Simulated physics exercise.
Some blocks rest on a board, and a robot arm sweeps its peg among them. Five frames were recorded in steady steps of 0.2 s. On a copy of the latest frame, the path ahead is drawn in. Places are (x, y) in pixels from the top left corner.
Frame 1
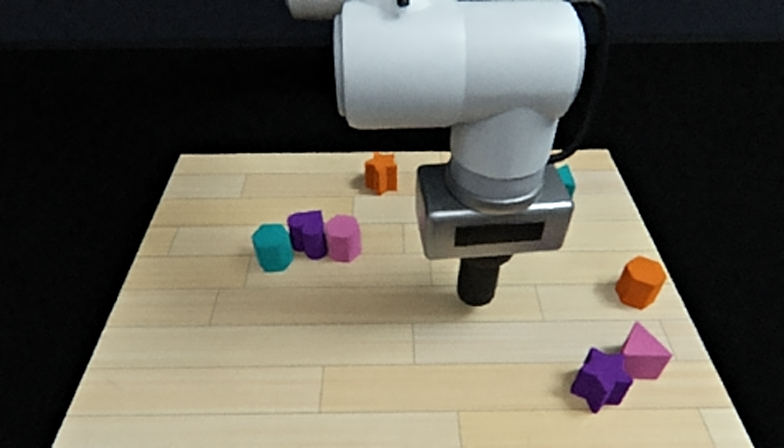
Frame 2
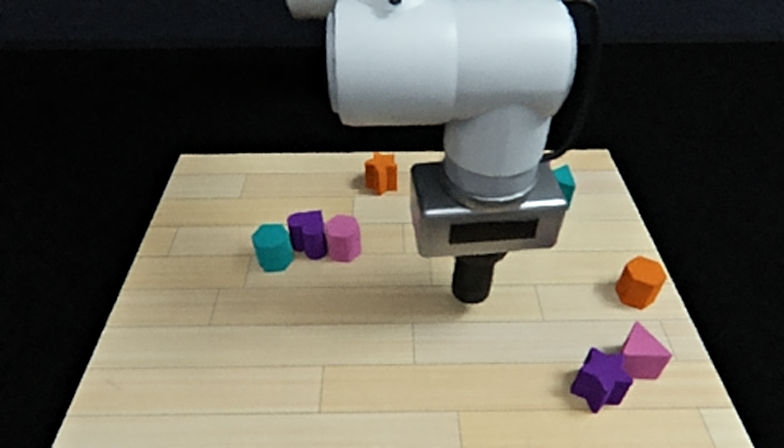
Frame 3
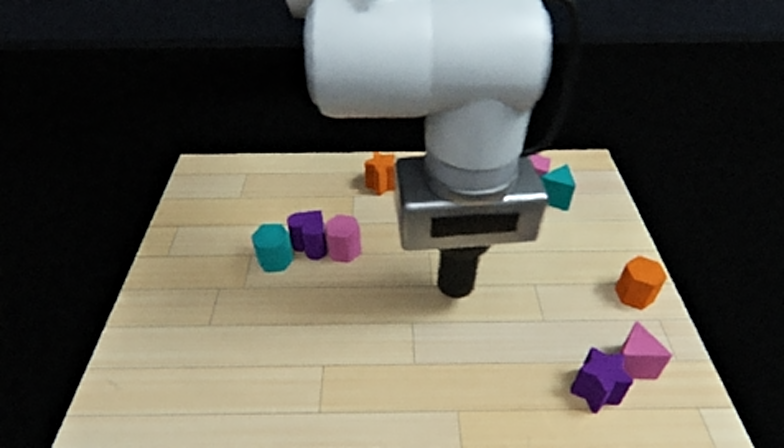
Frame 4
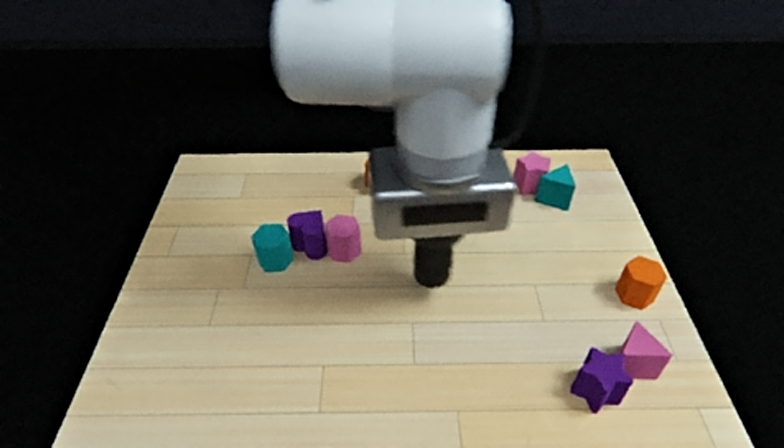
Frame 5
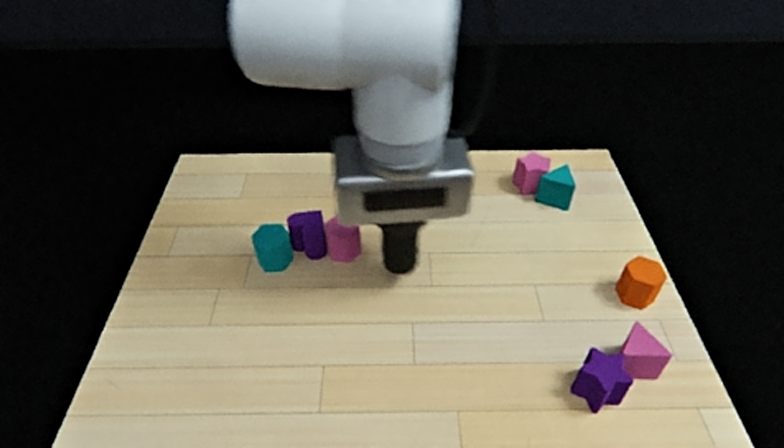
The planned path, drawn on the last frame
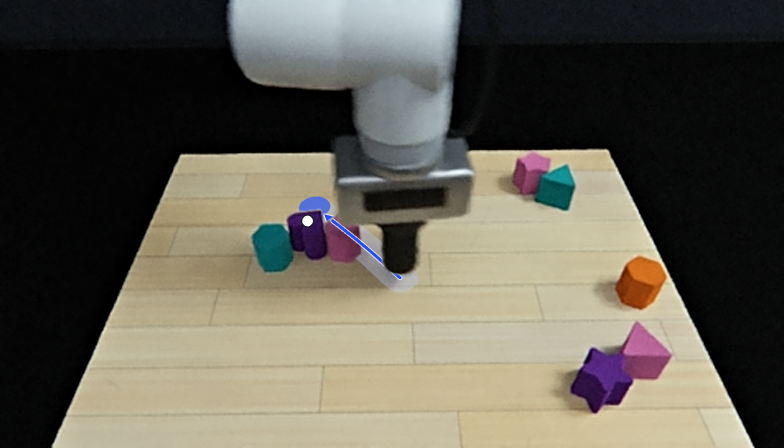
We see colored blocks scattered on a wooden board as a robot arm moves its dark peg leftward and slightly away from the viewer, nearing a pink block beside purple and turquoise ones, while the blocks stay still.
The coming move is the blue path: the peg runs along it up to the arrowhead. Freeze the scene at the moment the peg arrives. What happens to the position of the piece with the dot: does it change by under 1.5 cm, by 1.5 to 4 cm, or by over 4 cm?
Offset: Above 4 cm.
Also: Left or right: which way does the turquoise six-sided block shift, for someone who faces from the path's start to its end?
Facing from start to end, it shifts left.
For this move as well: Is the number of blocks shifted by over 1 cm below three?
That would be a no.
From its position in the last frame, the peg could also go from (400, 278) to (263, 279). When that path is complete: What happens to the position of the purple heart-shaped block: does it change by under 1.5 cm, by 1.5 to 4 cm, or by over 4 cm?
The move is short, under 1.5 cm.
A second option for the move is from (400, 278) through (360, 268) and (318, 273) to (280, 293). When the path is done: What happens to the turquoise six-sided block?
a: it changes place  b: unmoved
I choose b.
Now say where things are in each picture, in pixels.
Lower end of the peg at (475, 292), tops of blocks, turquoise six-sided block at (270, 235), purple heart-shaped block at (308, 221), pink six-sided block at (342, 226), orange star at (382, 160), in the first frame.
Peg at (471, 290), blocks as before, in the second frame.
Peg at (456, 285), blocks as before, in the third frame.
Peg at (432, 275), blocks as before, in the fourth frame.
Peg at (400, 262), turquoise six-sided block at (270, 235), purple heart-shaped block at (308, 221), pink six-sided block partly hidden, orange star hidden, in the fifth frame.
The drawn path runs straight from (400, 278) to (315, 207); the dot is on the purple heart-shaped block.
On the path given first. One third of the way, peg at (370, 235); purple heart-shaped block at (301, 221); pink six-sided block at (334, 223), turned 15° anticlockwise.
Two thirds of the way, peg at (340, 212); turquoise six-sided block at (258, 238), turned 30° anticlockwise; purple heart-shaped block at (277, 218); pink six-sided block at (307, 209), turned 65° anticlockwise.
At the end, peg at (312, 191); turquoise six-sided block at (255, 239), turned 45° anticlockwise; purple heart-shaped block at (267, 216), turned 30° anticlockwise; pink six-sided block at (291, 201), turned 85° anticlockwise; orange star not moved.
